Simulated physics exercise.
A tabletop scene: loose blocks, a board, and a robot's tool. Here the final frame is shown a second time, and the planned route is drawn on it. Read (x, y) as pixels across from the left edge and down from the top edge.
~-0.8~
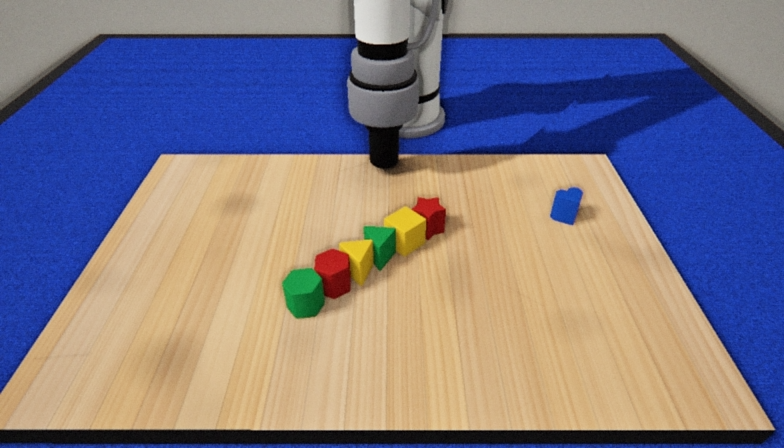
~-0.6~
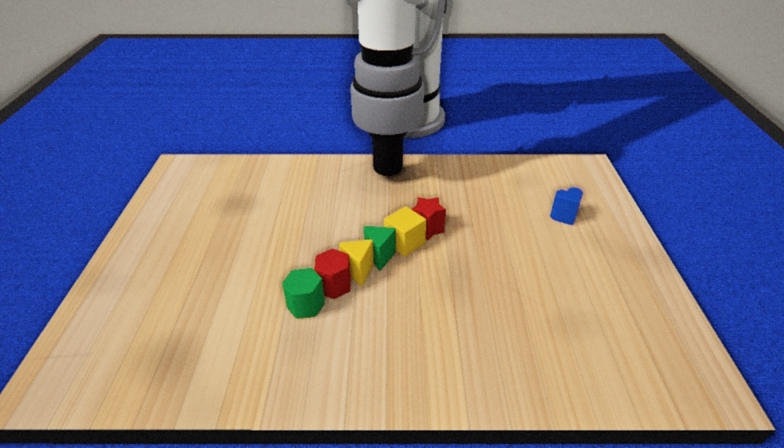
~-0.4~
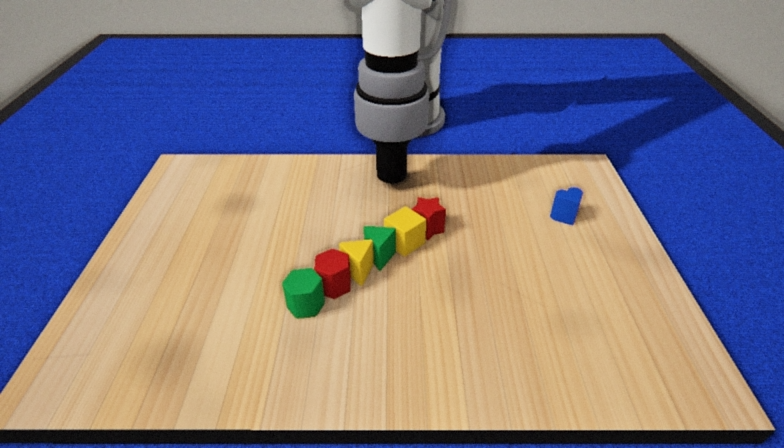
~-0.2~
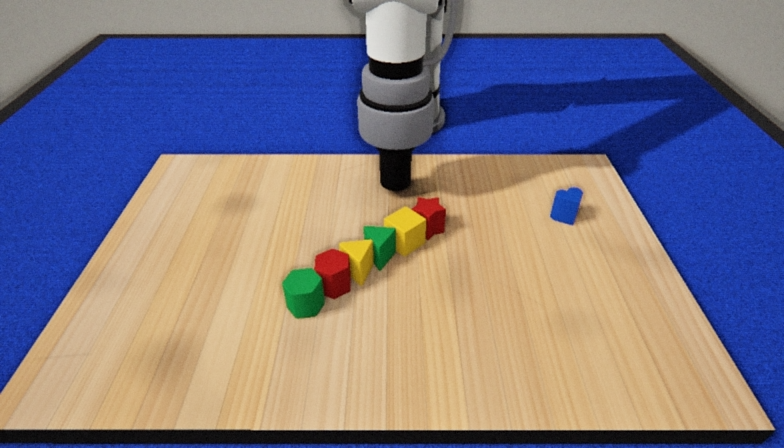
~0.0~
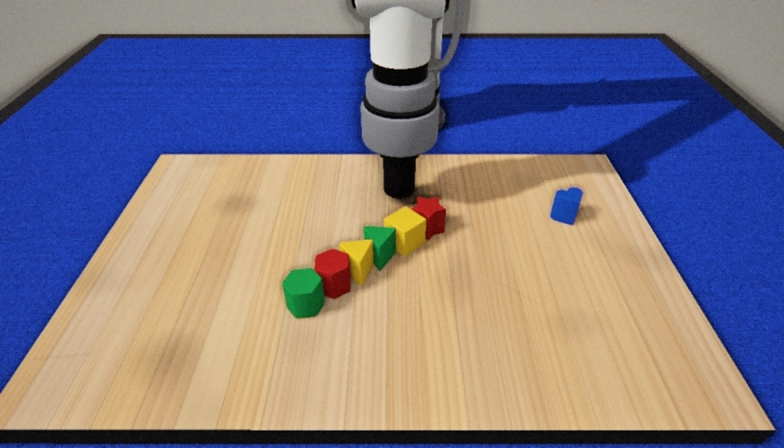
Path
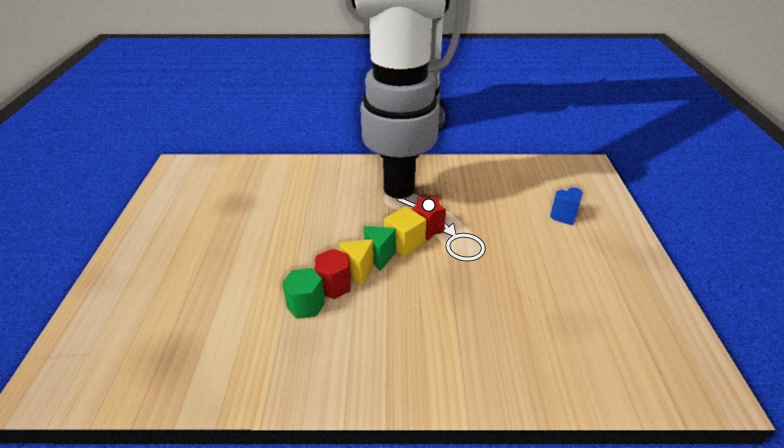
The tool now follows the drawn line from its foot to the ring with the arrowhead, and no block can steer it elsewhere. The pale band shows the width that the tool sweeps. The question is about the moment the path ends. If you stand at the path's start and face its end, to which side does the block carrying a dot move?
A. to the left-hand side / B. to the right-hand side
B (to the right-hand side)
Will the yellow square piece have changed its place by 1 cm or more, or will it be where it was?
It will be nudged away from its spot.
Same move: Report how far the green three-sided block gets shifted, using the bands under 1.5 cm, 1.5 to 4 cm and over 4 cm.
Below 1.5 cm.
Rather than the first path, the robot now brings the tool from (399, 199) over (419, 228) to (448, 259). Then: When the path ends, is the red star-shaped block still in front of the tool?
I expect so.
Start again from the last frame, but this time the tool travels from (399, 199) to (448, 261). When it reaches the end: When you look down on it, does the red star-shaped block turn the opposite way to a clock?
Yes
Drawn move, from (399, 199) over (425, 211) and (446, 227) to (466, 247); the dot is on the red star-shaped block.
The first path, step by step. One third of the way, tool at (427, 203); nothing pushed yet.
Two thirds of the way, tool at (448, 219); yellow three-sided block at (354, 248); green three-sided block at (377, 234), turned 15° clockwise; yellow square piece at (409, 226), turned 20° clockwise; red star-shaped block at (440, 224), turned 35° clockwise.
At the end, tool at (467, 238); yellow three-sided block at (354, 248); green three-sided block at (377, 234), turned 20° clockwise; yellow square piece at (410, 227), turned 30° clockwise; red star-shaped block at (442, 236), turned 65° clockwise.
